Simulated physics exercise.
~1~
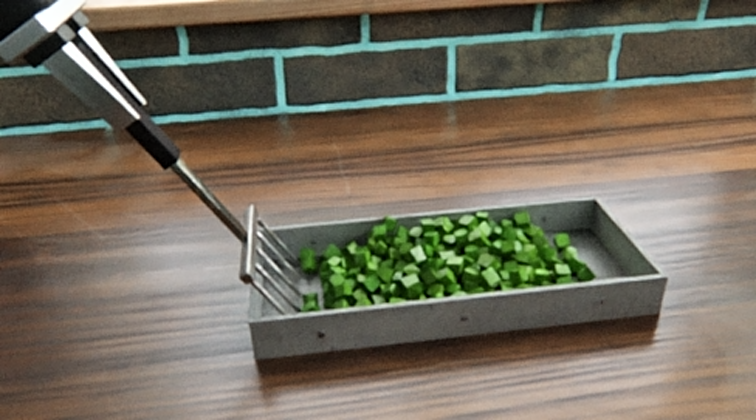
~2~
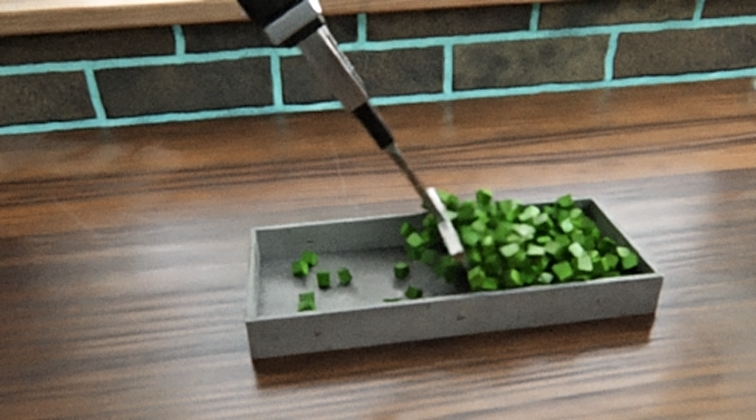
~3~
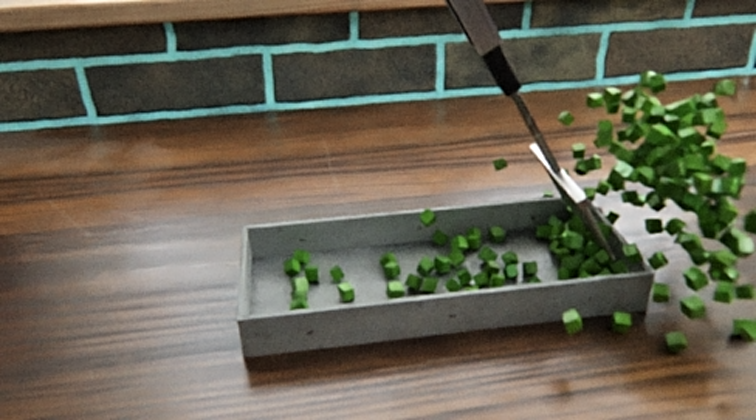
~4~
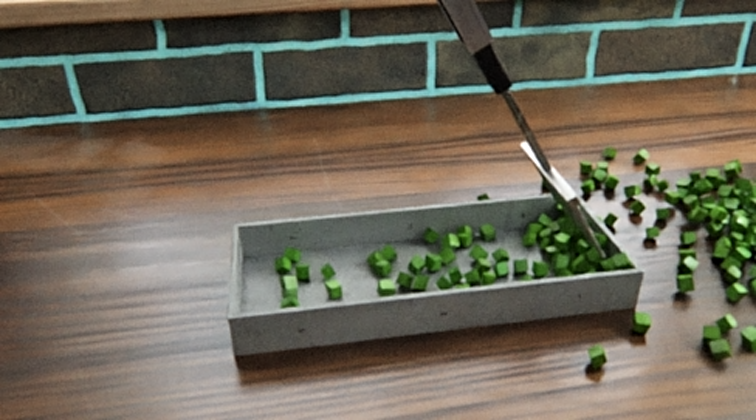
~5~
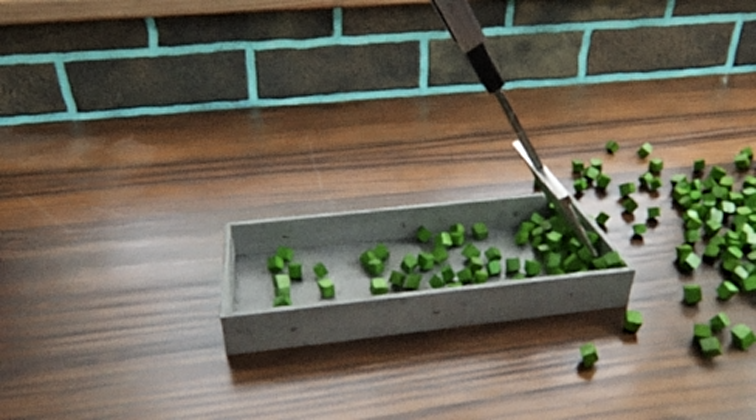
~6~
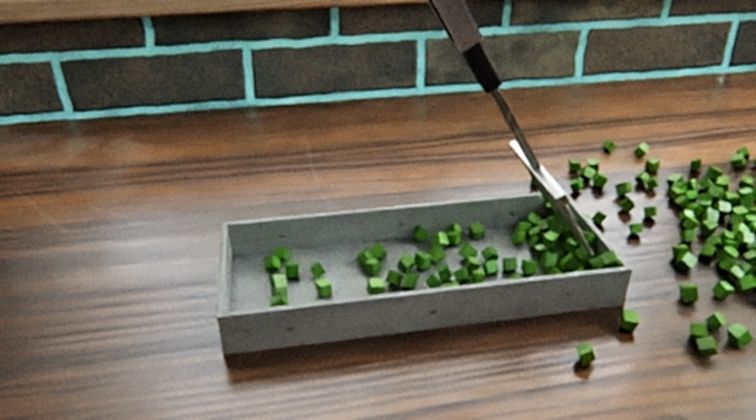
A robot arm rakes green cubes rightward through a gray tray, spilling most onto the table.
